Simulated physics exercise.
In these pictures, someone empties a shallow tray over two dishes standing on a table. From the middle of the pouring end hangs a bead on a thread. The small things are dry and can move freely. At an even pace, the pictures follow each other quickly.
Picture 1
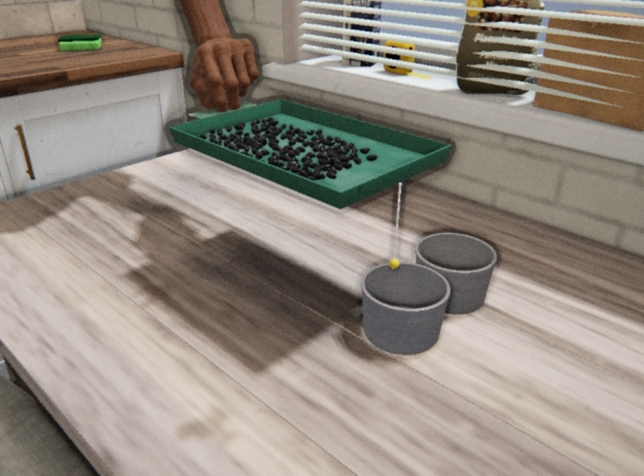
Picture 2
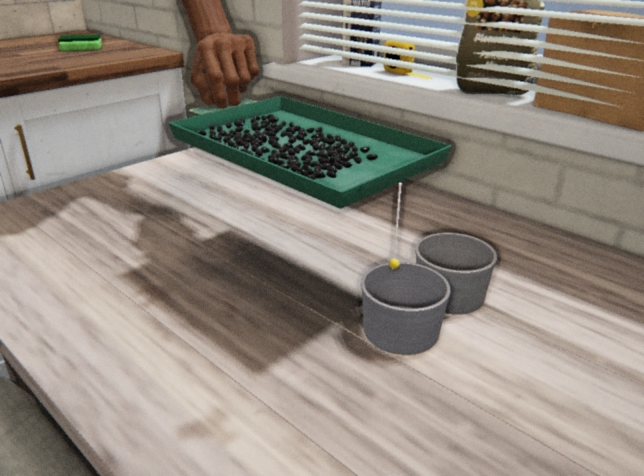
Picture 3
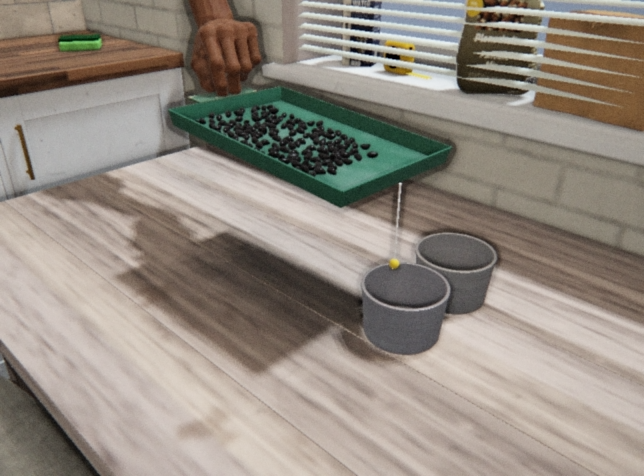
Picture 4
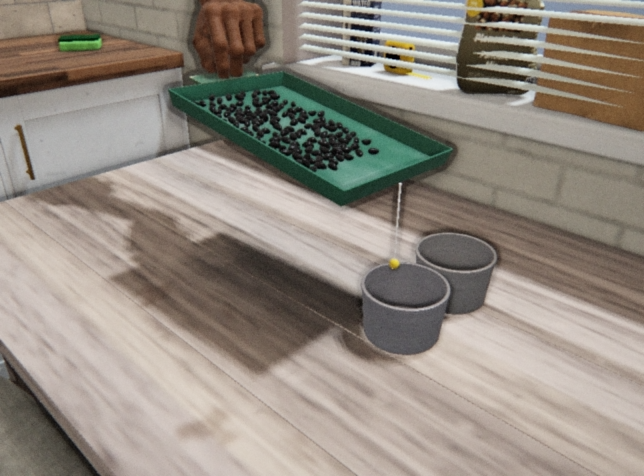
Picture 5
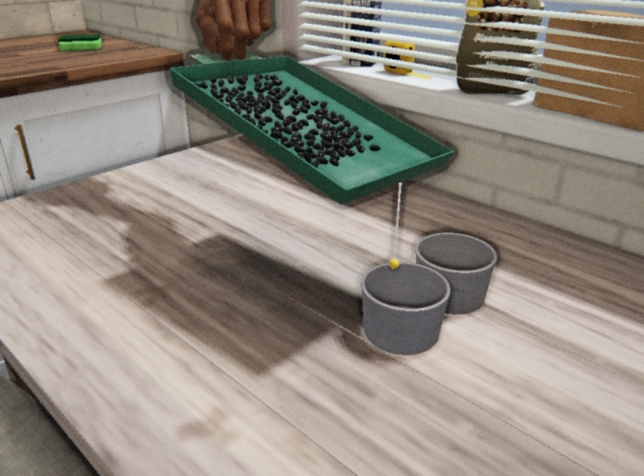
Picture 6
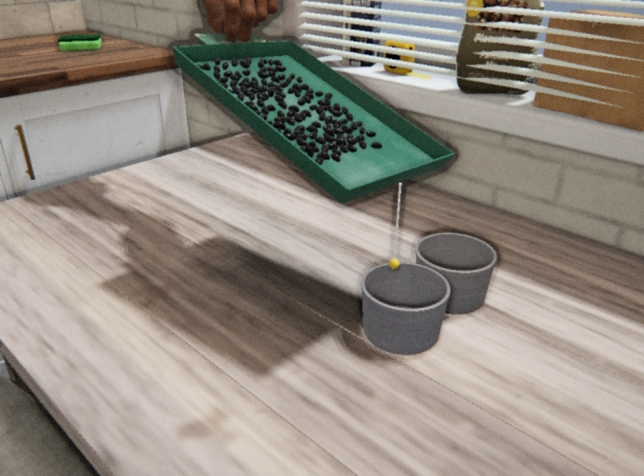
In this clip, a hand at the far end of a shallow green tray of black beans gradually raises that end, tilting the tray above two grey dishes on a wooden table, while a yellow bead hangs from the near end.
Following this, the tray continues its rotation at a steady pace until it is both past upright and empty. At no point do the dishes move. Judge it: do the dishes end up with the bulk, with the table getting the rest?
Yes. Most of the load is not lost.
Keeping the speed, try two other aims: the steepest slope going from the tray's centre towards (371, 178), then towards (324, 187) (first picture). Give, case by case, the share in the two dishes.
Lab note: Case 1 near 40 %, case 2 near 0 %.
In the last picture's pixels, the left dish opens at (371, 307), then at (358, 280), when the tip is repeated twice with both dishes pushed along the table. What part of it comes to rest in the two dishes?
In order: 50 percent and 20 percent.
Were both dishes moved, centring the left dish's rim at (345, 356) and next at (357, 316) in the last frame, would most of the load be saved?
In the first position shy of half, in the second shy of half.
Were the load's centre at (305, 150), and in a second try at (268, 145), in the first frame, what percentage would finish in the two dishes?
Around 60 in a hundred the first time, around 60 in a hundred the second.
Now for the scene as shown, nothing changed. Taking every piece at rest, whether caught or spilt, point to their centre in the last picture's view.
It settles centred around (451, 305).
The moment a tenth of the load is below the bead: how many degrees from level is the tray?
It is at around 75 degrees.
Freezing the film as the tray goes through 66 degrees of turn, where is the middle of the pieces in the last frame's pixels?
(422, 165).
Just after the last frame, tray tipped steeply; the larger part on the tray; just a few in the right dish; roughly a quarter in the air.
A moment on, tray tipped past a quarter turn; roughly a third on the tray; about a tenth in the left dish; roughly a quarter in the right dish; roughly a quarter outside both; roughly a quarter in the air.
Further on, tray tipped past a quarter turn; roughly a quarter in the left dish; roughly a third in the right dish; roughly a third outside both.
When it is over, tray tipped past a quarter turn; roughly a quarter in the left dish; roughly a third in the right dish; roughly a third outside both.
